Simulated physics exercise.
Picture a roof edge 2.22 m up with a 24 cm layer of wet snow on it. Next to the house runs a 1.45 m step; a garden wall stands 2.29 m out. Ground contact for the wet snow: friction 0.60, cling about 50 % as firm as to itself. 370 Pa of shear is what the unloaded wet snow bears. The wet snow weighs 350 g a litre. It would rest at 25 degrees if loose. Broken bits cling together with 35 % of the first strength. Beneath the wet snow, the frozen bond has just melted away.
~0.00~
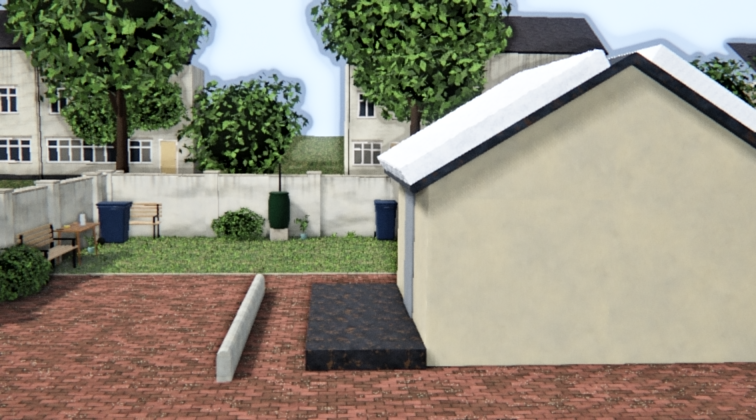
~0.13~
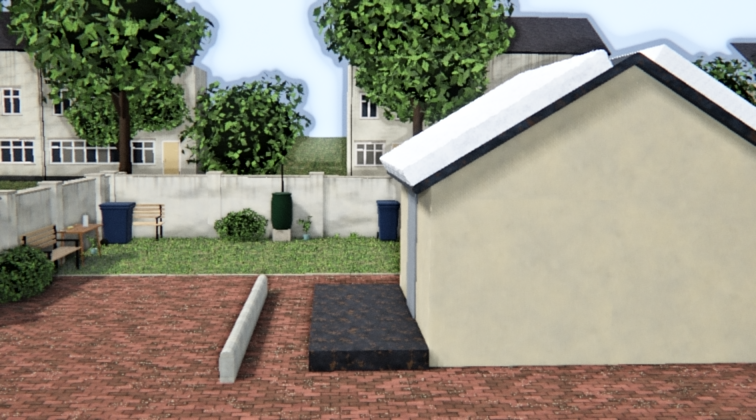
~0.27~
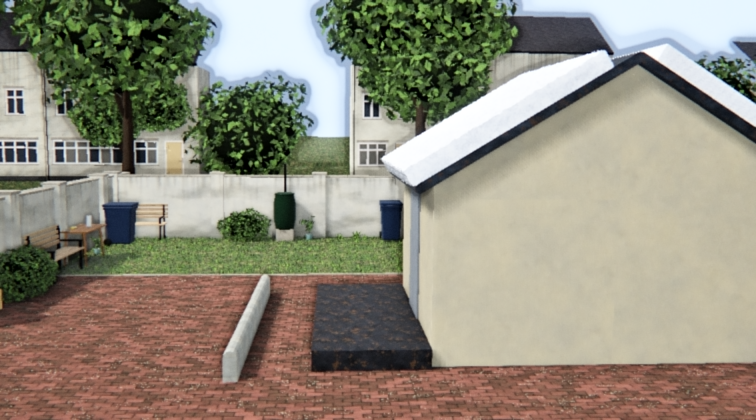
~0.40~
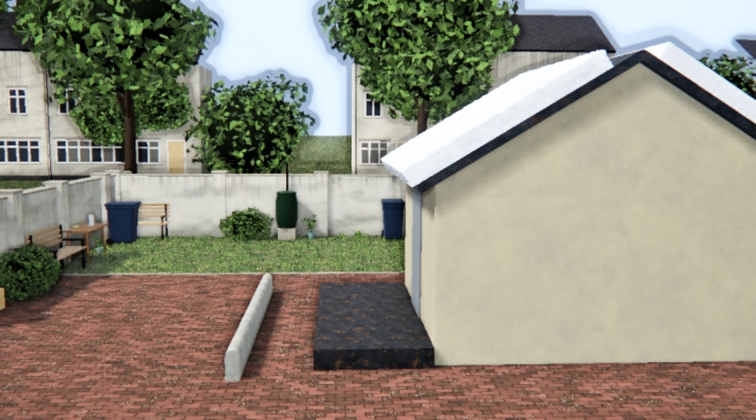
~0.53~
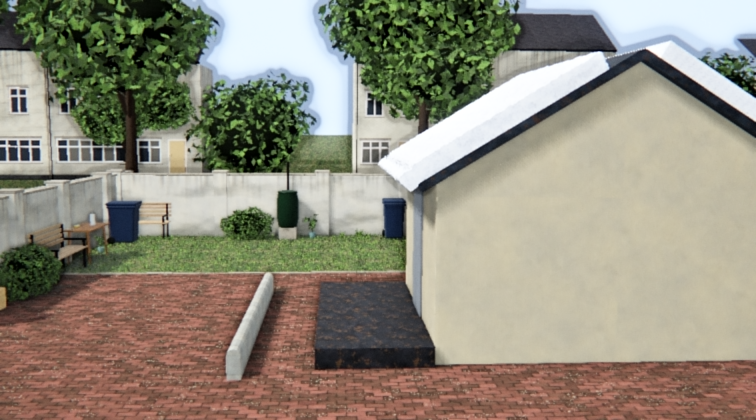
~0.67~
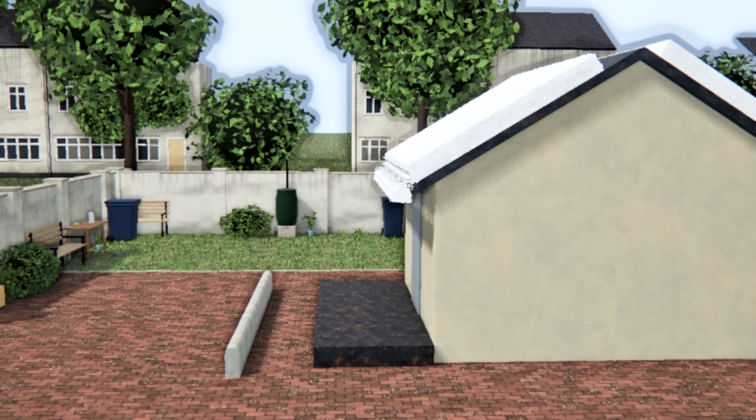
A cream-walled building with a dark-edged gable roof carrying thick white snow fills the right of a paved yard, seen from a raised, nearly level viewpoint. Left of it lie a black slab, a low pale kerb, grass, blue bins and benches before a grey wall, with trees and houses behind. The snow slides slightly down the left slope, its lower edge poking out and crumbling, while the view shifts very slightly.
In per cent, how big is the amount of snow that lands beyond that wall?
2 %.
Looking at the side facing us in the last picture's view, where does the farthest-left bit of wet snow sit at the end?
You'll find it close to (190, 369).
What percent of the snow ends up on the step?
I'd say near 40 in a hundred.
By 1.09 s, 91 % is still on the roof and 0 % is past the low wall.
By 1.59 s, 70 % is still on the roof and 0 % is past the low wall.
By 2.10 s, 36 % is still on the roof and 0 % is past the low wall.
By 2.60 s, none is still on the roof and 0 % is past the low wall.
By 3.70 s, at the end, none is still on the roof and 2 % is past the low wall.
